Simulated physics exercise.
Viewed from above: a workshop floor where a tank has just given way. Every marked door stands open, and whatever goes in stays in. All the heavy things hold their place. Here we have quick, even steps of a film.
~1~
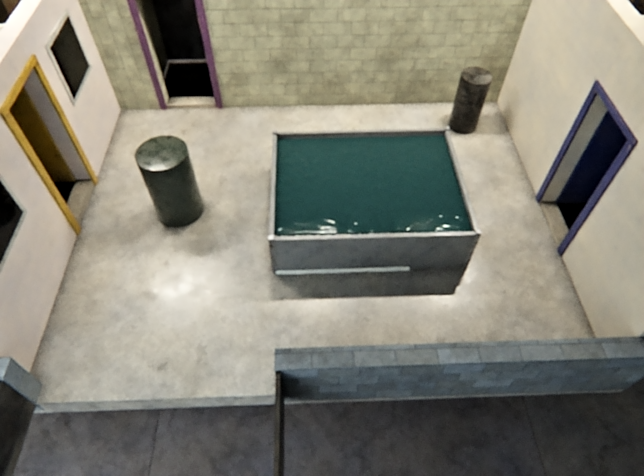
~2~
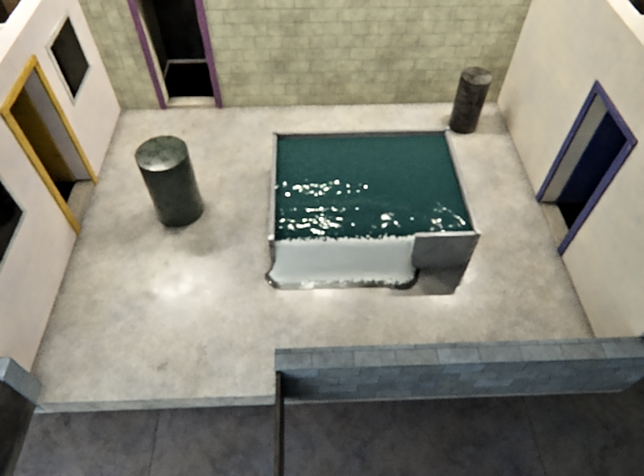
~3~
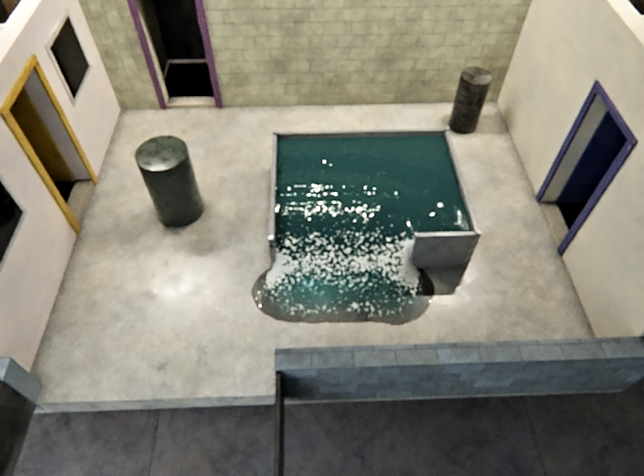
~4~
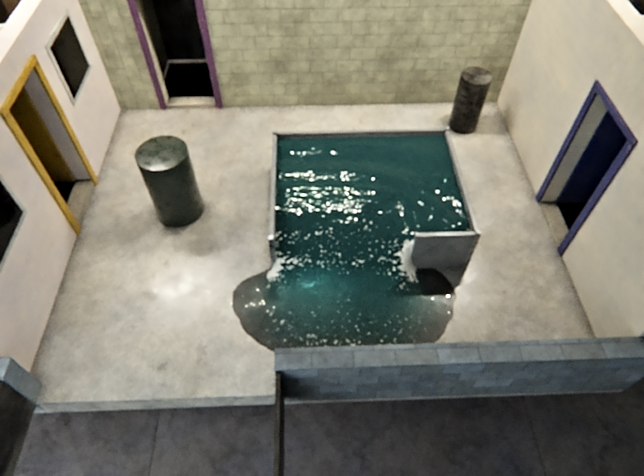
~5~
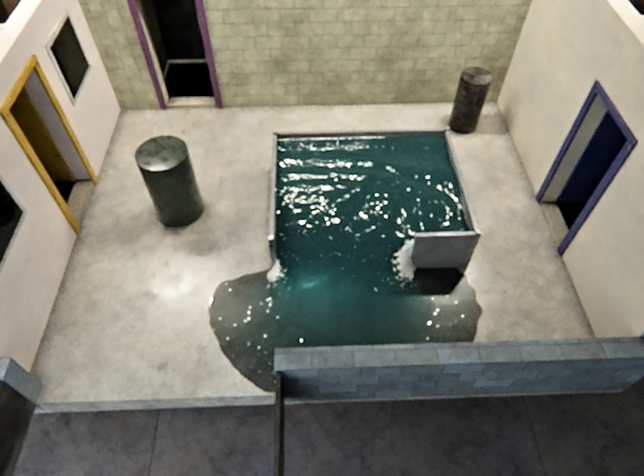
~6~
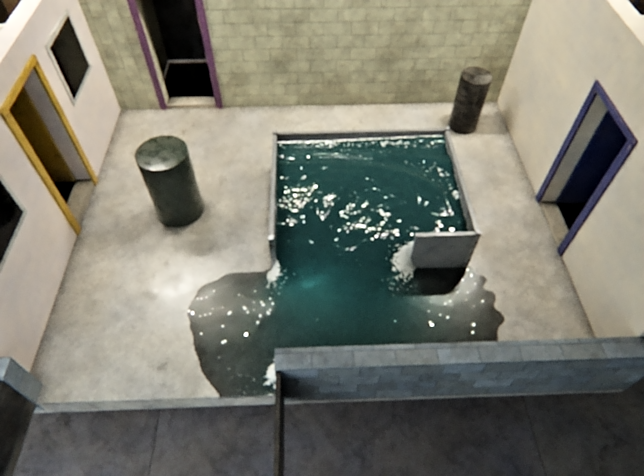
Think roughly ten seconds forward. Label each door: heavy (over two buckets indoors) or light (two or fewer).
Purple door - light; yellow door - light; blue door - heavy.
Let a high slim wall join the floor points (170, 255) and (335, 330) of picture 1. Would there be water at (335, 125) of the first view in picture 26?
At that spot: Untouched.
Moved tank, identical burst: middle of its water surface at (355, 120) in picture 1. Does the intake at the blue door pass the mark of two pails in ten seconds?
The blue door tops that amount.
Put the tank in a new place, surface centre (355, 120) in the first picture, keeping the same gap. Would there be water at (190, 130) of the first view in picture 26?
At that place: Dry.
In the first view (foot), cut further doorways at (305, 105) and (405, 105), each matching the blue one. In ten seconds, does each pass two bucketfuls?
As listed: Holds, floods.
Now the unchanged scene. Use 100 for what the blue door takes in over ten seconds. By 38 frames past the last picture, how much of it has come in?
Near 80 %, I'd say.
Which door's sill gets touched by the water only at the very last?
Result: The purple one.
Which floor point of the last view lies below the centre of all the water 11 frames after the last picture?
At roughly (358, 268).
A moment on, water covers 20 % of the floor; the purple door not reached, the yellow door not reached, the blue door not reached.
Next, water covers 35 % of the floor; the purple door not reached, the yellow door not reached, the blue door wet at the sill, nothing in.
Then, water covers 55 % of the floor; the purple door not reached, the yellow door wet at the sill, nothing in, the blue door under two buckets in.
Later, water covers 80 % of the floor; the purple door wet at the sill, nothing in, the yellow door wet at the sill, nothing in, the blue door over two buckets in.
In the end, water covers 100 % of the floor; the purple door wet at the sill, nothing in, the yellow door wet at the sill, nothing in, the blue door over two buckets in.
